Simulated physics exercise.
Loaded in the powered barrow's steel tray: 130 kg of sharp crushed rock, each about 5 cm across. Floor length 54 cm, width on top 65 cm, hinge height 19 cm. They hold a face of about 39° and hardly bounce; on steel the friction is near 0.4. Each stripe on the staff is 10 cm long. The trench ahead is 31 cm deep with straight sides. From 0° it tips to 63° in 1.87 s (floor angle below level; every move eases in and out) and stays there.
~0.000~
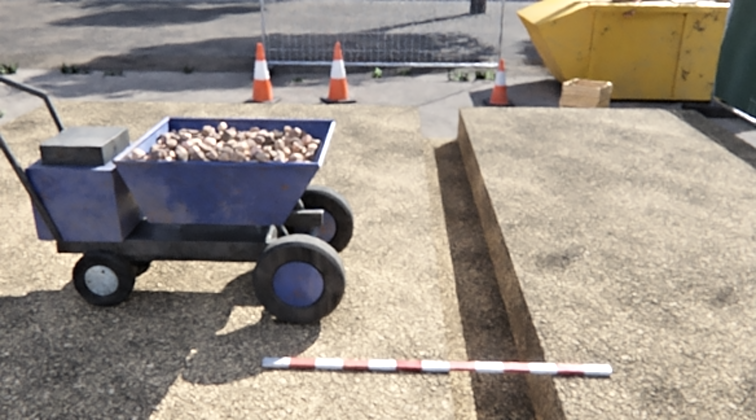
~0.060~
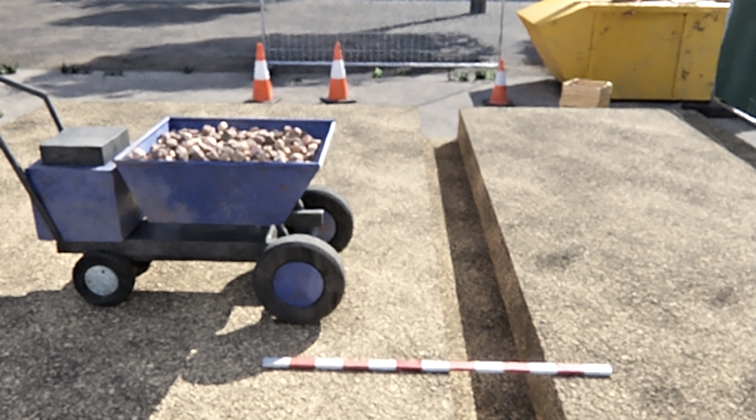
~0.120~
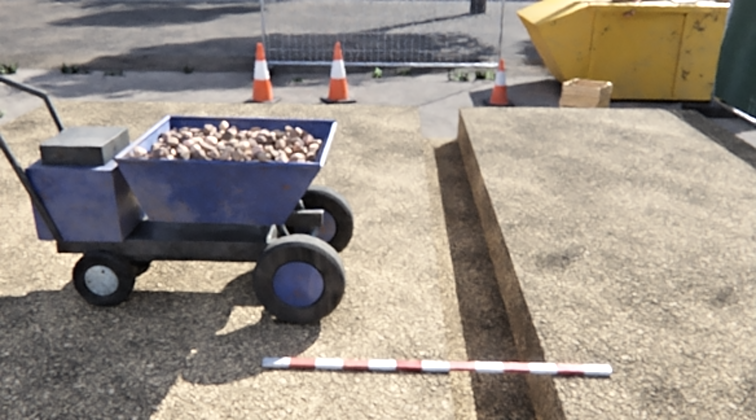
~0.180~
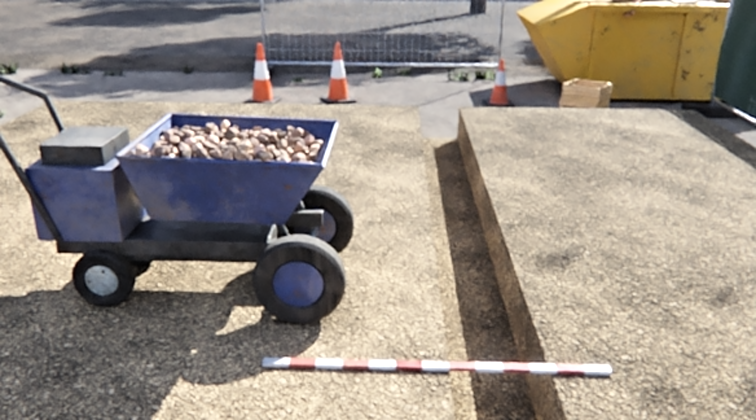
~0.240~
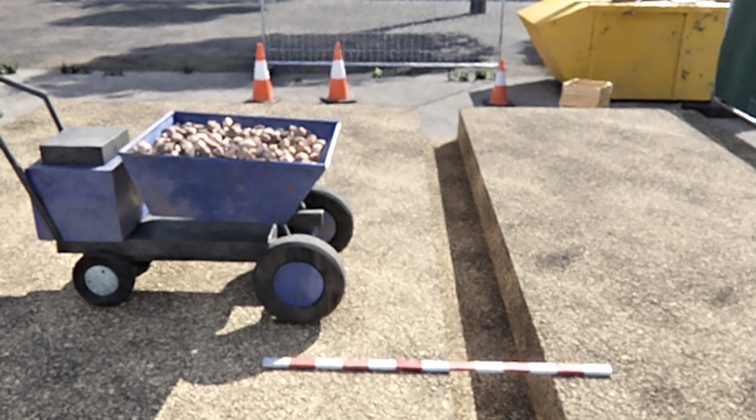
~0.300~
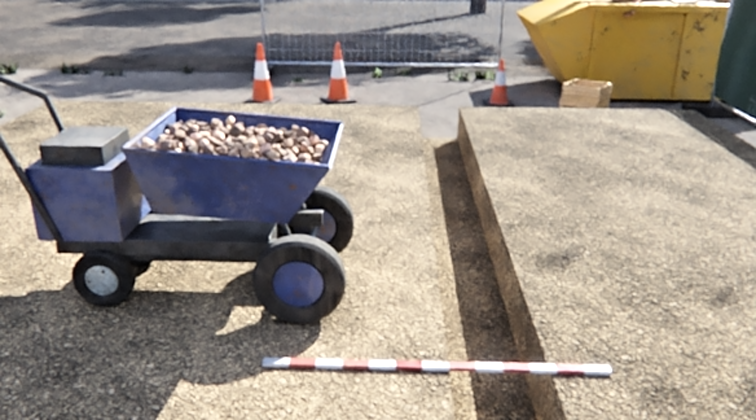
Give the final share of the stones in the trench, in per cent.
Close to 31 in a hundred.
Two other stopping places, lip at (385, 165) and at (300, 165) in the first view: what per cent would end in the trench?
Near 30 per cent from the first place, 25 from the second.
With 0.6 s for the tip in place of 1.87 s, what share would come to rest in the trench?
In that case some 50 per cent.
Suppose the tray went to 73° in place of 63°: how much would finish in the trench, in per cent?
Then about 75 per cent.
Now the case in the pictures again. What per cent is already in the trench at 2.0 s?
About 10 per cent by then.
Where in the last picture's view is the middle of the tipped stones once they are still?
Their middle is at about (476, 342).
After 1.4 s the floor is at 53°; 100 % in the tray; the foremost stones are at (419, 223).
After 2.0 s the floor is at 63°; 88 % in the tray, 3 % short of the trench, 9 % in the trench; the foremost stones are at (510, 357).
After 2.3 s the floor is at 63°; 77 % in the tray, 4 % short of the trench, 19 % in the trench; the foremost stones are at (518, 363).
After 4.3 s the floor is at 63°; 67 % in the tray, 2 % short of the trench, 31 % in the trench; the foremost stones are at (512, 335).
